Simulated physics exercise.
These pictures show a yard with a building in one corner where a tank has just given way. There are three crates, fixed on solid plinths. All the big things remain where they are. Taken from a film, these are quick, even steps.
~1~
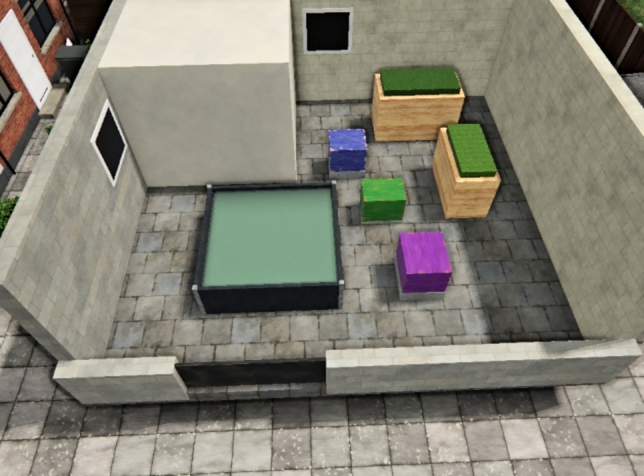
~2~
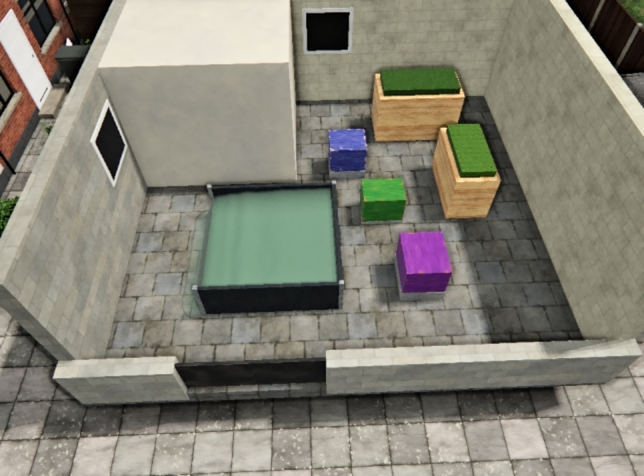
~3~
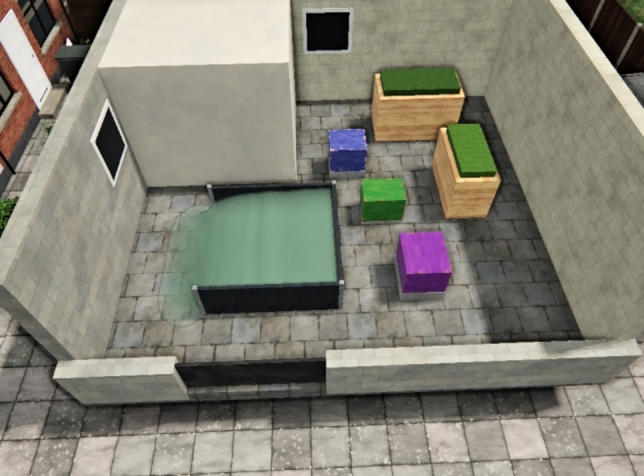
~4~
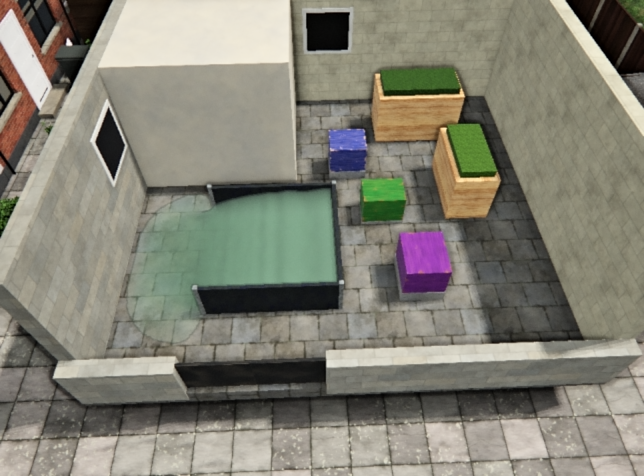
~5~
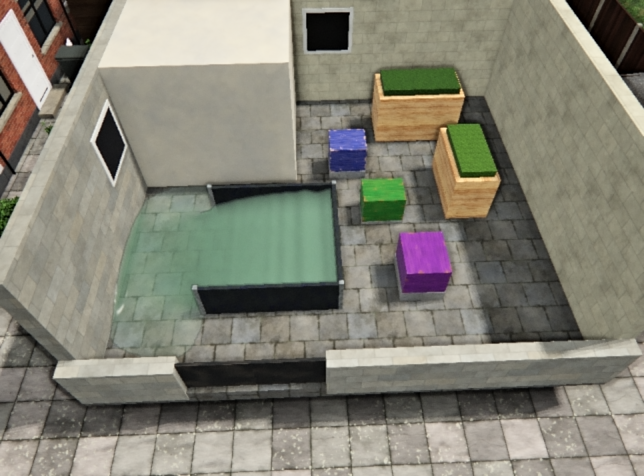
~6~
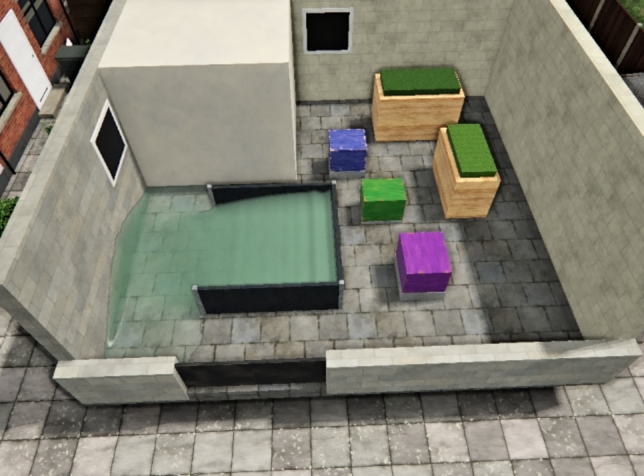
Green water pours from the left side of a dark tank and spreads across the paving to the left wall.
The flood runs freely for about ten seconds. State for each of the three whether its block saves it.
The green crate is not saved and gets wet. The purple crate is saved. The blue crate is saved.
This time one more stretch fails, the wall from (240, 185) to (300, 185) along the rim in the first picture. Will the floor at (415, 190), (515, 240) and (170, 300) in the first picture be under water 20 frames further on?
Okay, the first is waterlogged, the next is left untouched, and the last is waterlogged.
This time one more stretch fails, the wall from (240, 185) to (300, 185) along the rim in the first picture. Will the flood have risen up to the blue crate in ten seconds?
Looking at it, blue crate is flooded.
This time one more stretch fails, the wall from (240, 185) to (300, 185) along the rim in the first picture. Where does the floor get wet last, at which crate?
The purple crate.
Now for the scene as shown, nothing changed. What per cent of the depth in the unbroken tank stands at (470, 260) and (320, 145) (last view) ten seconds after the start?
10 and 6 %, in that order.
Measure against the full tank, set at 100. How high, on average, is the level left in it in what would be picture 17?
My best guess is about 34 per cent.
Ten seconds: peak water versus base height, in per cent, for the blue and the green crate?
In order: 60% and 300%.
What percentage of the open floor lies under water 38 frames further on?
Close to 85 percent, by my reckoning.
A moment on, water covers 15 % of the floor; the green crate not reached, the purple crate not reached, the blue crate not reached.
Next, water covers 25 % of the floor; the green crate not reached, the purple crate not reached, the blue crate not reached.
Then, water covers 50 % of the floor; the green crate water round its plinth, the purple crate water round its plinth, the blue crate water round its plinth.
Later, water covers 85 % of the floor; the green crate water round its plinth, the purple crate water round its plinth, the blue crate water round its plinth.
In the end, water covers 100 % of the floor; the green crate was topped, the purple crate stayed above the water, the blue crate stayed above the water.
